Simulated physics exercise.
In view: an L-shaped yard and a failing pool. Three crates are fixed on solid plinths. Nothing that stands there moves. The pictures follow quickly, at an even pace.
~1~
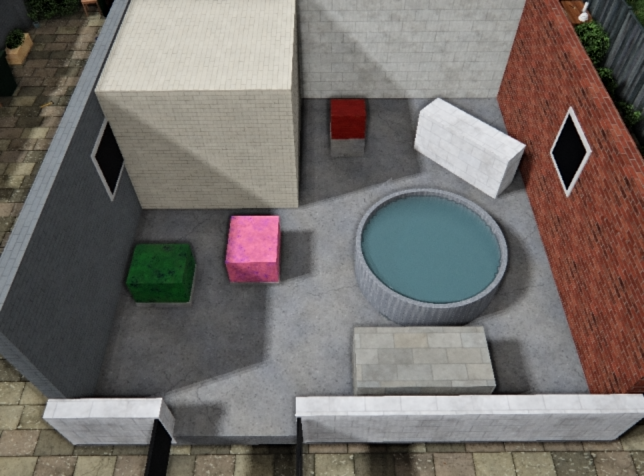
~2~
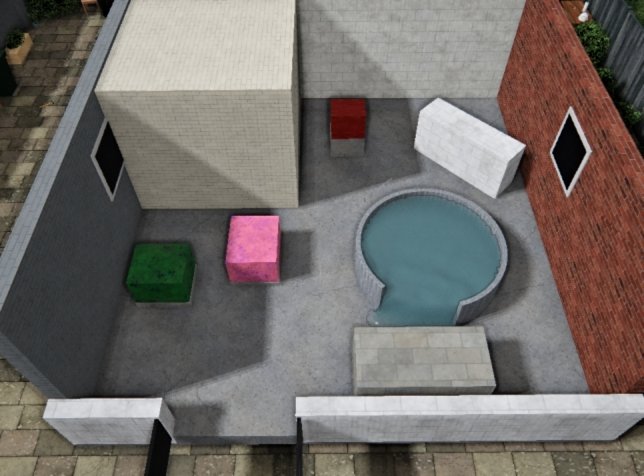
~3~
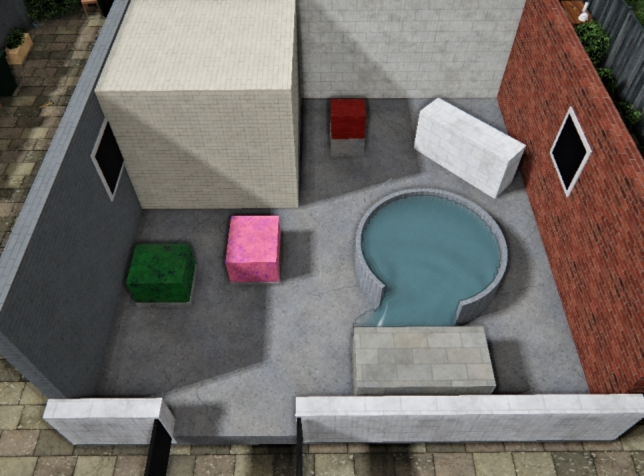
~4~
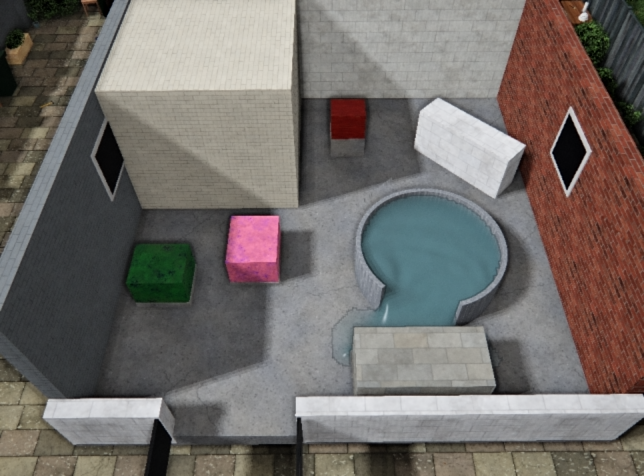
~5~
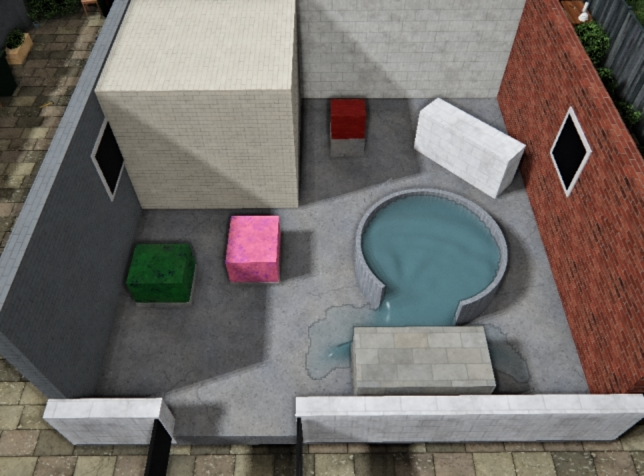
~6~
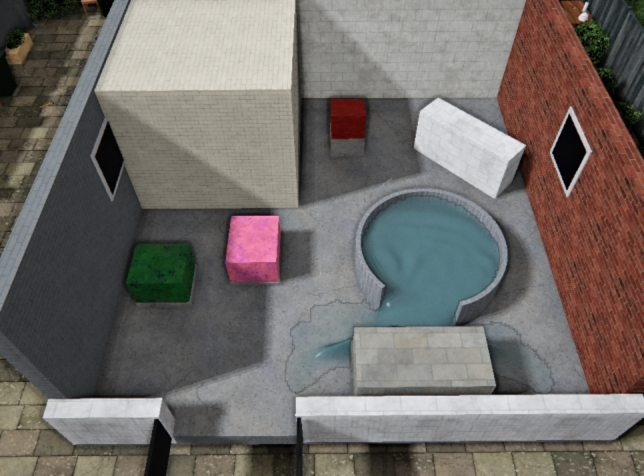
A round pool opens at its front, and water pours out and spreads around a stone block.
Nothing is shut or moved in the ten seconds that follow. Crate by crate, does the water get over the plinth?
One by one: The red crate stays dry; the green crate gets wet; the pink crate gets wet.
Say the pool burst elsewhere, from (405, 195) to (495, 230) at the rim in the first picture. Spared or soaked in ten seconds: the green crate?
My reading: The green one escapes it.
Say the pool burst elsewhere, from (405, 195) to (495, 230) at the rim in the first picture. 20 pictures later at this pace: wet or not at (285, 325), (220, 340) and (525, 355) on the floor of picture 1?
One after the other: Free of water, no water, wet.
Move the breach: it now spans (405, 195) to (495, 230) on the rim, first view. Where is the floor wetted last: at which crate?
I say the one in green.
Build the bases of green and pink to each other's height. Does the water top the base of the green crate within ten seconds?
Then: Green crate takes water.
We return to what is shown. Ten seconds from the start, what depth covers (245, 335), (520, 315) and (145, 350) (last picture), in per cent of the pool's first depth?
In that order: 10, 10 and 12 per cent.
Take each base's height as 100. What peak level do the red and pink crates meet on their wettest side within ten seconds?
About 10 and 170 per cent.
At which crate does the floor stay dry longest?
The crate marked red.
A moment on, water covers 25 % of the floor; the red crate not reached, the green crate not reached, the pink crate water round its plinth.
Next, water covers 40 % of the floor; the red crate not reached, the green crate water round its plinth, the pink crate water round its plinth.
Then, water covers 60 % of the floor; the red crate water round its plinth, the green crate water round its plinth, the pink crate water round its plinth.
Later, water covers 80 % of the floor; the red crate water round its plinth, the green crate water round its plinth, the pink crate water round its plinth.
In the end, water covers 95 % of the floor; the red crate stayed above the water, the green crate was topped, the pink crate was topped.
